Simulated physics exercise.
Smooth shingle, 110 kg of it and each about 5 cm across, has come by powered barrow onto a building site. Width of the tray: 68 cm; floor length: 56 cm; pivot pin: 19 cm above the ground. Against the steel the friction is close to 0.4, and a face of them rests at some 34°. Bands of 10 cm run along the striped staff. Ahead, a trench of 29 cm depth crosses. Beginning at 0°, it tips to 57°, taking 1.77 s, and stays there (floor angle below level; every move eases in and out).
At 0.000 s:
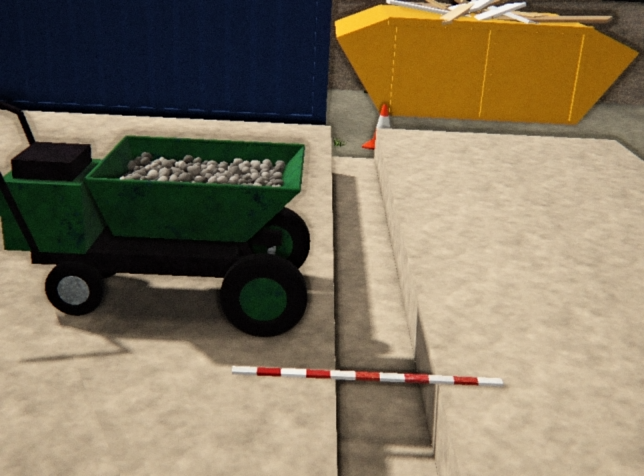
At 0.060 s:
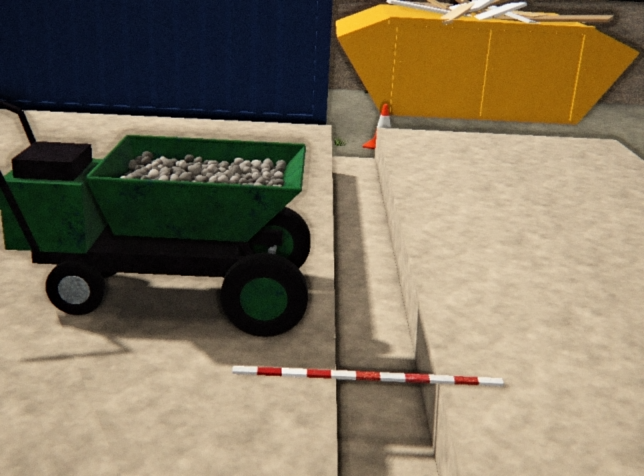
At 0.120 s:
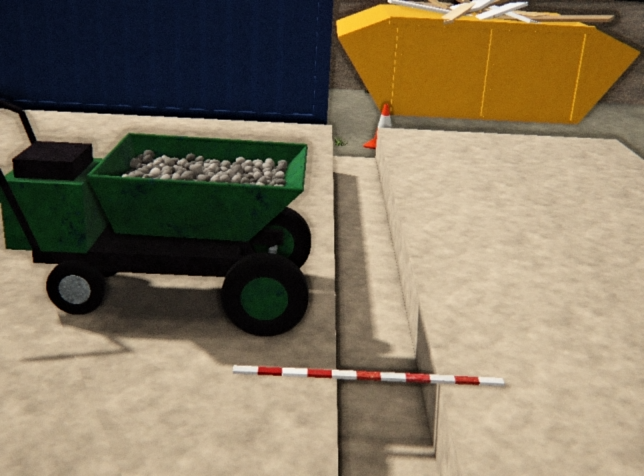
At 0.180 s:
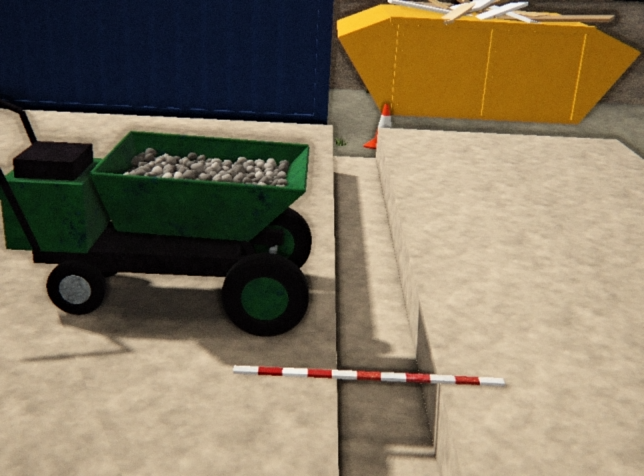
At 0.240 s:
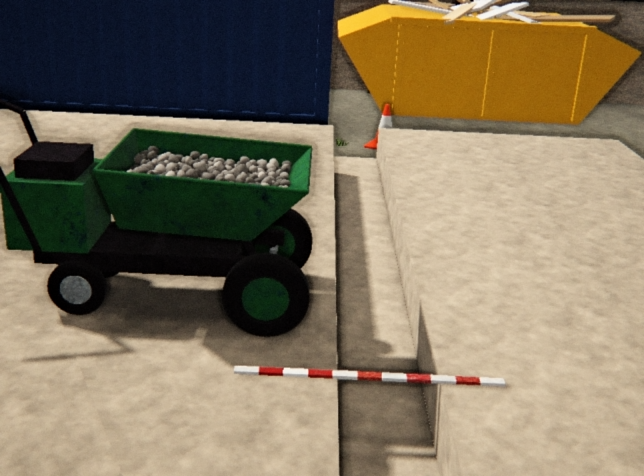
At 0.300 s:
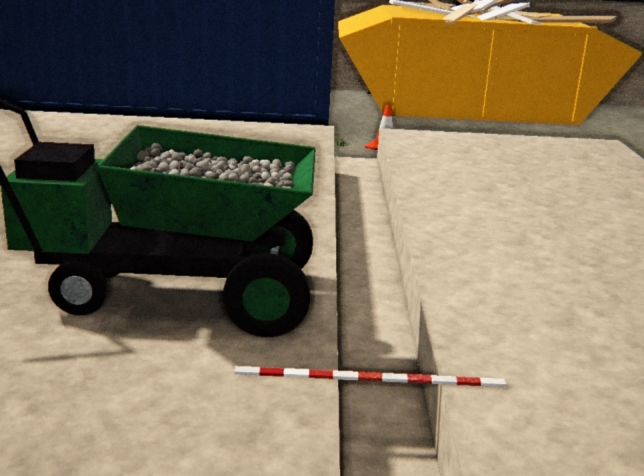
A green powered barrow with black wheels stands at the left with a tray of grey stones, seen from slightly above on a pale building site. A narrow trench runs beside it, crossed by a red-and-white striped staff, with a dark blue wall, an orange cone and a yellow skip behind. The tray starts level, then its rear rises slightly, tilting it gently rightward, while the view stays almost still.
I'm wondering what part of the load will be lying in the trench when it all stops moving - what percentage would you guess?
I would guess about 71 per cent.
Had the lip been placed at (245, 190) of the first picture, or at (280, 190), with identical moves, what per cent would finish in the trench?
Near 90 then near 90 percent.
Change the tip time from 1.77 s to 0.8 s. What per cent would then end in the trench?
It would be near 55 percent.
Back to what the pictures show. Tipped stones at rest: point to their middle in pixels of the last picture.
Somewhere near pixel (397, 347).
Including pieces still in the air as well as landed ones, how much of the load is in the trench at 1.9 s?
Roughly 25% by that time.
After 1.3 s the floor is at 48°; 100 % in the tray; the foremost stones are at (368, 226).
After 1.9 s the floor is at 57°; 67 % in the tray, 25 % in the trench, 8 % past the trench; the foremost stones are at (466, 305).
After 2.2 s the floor is at 57°; 42 % in the tray, 38 % in the trench, 21 % past the trench; the foremost stones are at (533, 309).
After 4.2 s the floor is at 57°; 8 % in the tray, 71 % in the trench, 22 % past the trench; the foremost stones are at (576, 293).
